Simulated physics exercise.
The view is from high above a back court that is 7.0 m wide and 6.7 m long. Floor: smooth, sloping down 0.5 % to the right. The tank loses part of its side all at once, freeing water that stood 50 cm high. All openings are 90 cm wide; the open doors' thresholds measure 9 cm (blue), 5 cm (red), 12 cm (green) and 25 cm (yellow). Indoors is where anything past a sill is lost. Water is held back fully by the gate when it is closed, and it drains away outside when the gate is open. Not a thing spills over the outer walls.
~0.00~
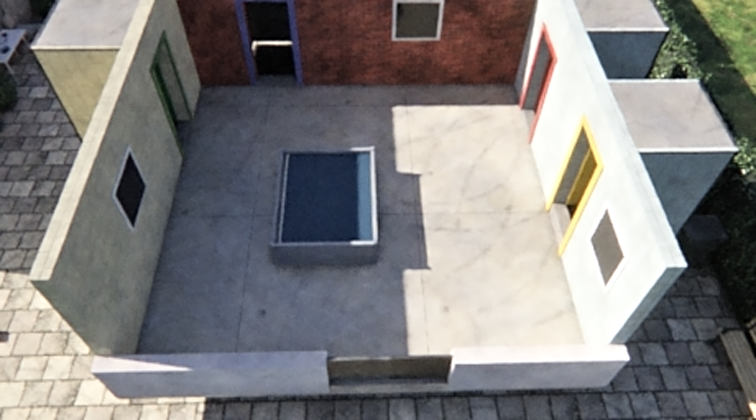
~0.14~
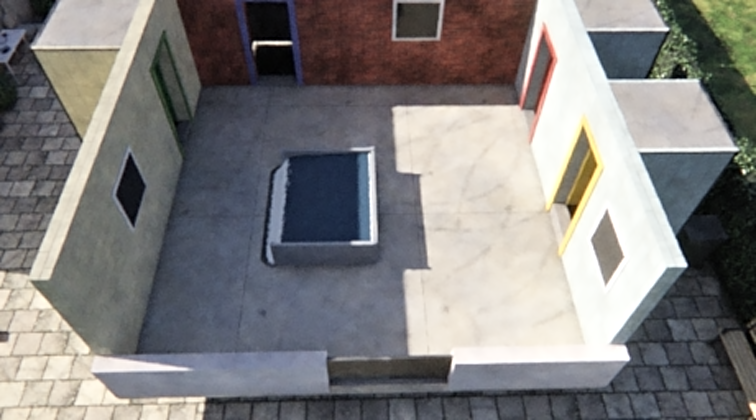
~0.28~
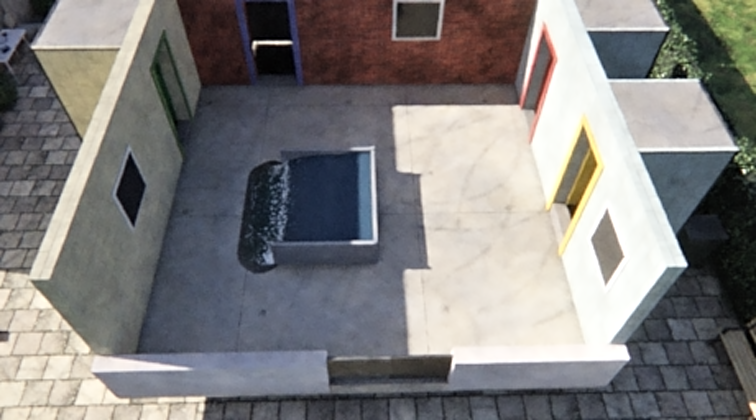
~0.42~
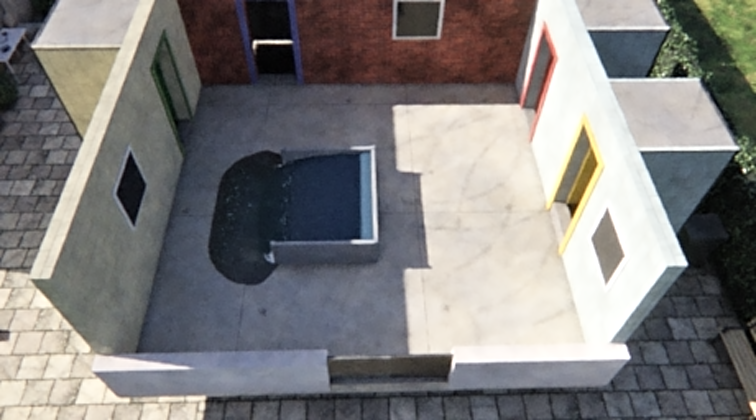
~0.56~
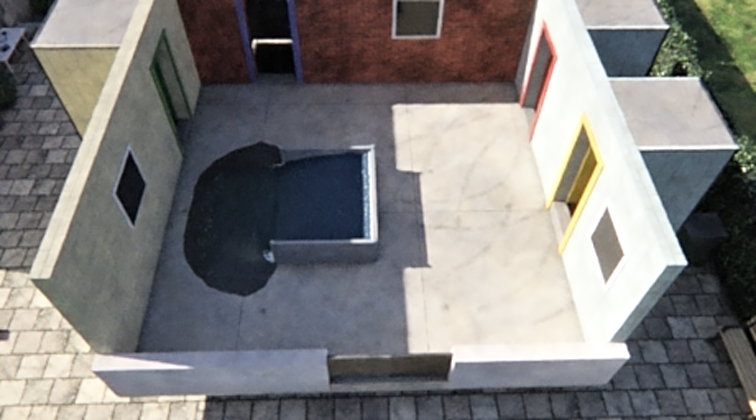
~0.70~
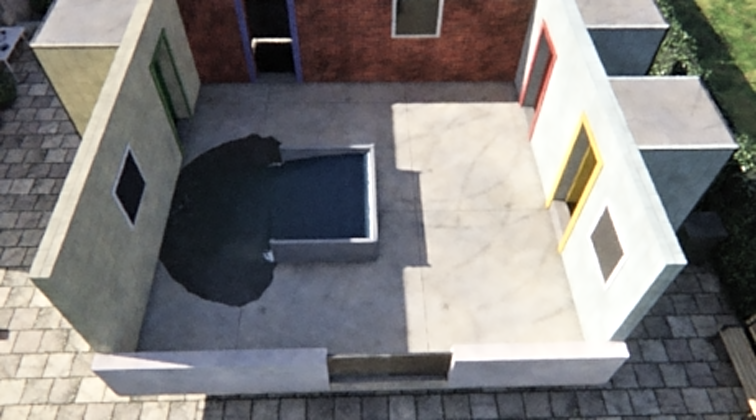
Dark water burst from the left side of the raised tank in the walled courtyard, foamed onto the pale floor, and spread in a widening rounded pool toward the wall with the green-framed door.
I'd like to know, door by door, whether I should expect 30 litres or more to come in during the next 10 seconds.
Result: The blue door will hold enough water back, the red door will hold enough water back, the green door will hold enough water back, the yellow door will hold enough water back.
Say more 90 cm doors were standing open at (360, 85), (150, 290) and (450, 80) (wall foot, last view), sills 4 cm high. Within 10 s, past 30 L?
Taking them in order, the first gets too little, the second enough and the third too little.
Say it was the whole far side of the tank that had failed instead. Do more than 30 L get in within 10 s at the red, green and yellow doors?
Red beyond, green short, yellow short.
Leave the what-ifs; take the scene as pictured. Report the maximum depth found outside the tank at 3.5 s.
Depth max: Approx. 22 cm.
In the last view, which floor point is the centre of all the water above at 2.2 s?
The water's centre is around (237, 211).
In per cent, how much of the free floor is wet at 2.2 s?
Around 20 per cent.
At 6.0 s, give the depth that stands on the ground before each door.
Depths in cm: Blue 8, red 0, green 6, yellow 0.
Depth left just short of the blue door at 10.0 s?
It's some 3.5 centimetres deep.
After 1.4 s water covers 20 % of the floor and is deepest (34 cm) near (170, 212); blue door not reached, red door not reached, green door 12 cm at the sill, 0 L in, yellow door not reached.
After 2.2 s water covers 20 % of the floor and is deepest (32 cm) near (131, 372); blue door not reached, red door not reached, green door 16 cm at the sill, 3 L in, yellow door not reached.
After 3.5 s water covers 35 % of the floor and is deepest (22 cm) near (131, 372); blue door 12 cm at the sill, 1 L in, red door not reached, green door 9 cm at the sill, 7 L in, yellow door not reached.
After 6.0 s water covers 75 % of the floor and is deepest (10 cm) near (590, 362); blue door 8 cm at the sill, 8 L in, red door not reached, green door 6 cm at the sill, 8 L in, yellow door not reached.
After 10.0 s water covers 95 % of the floor and is deepest (10 cm) near (542, 185); blue door 4 cm at the sill, 9 L in, red door 6 cm at the sill, 10 L in, green door 3 cm at the sill, 8 L in, yellow door 5 cm at the sill, 0 L in.
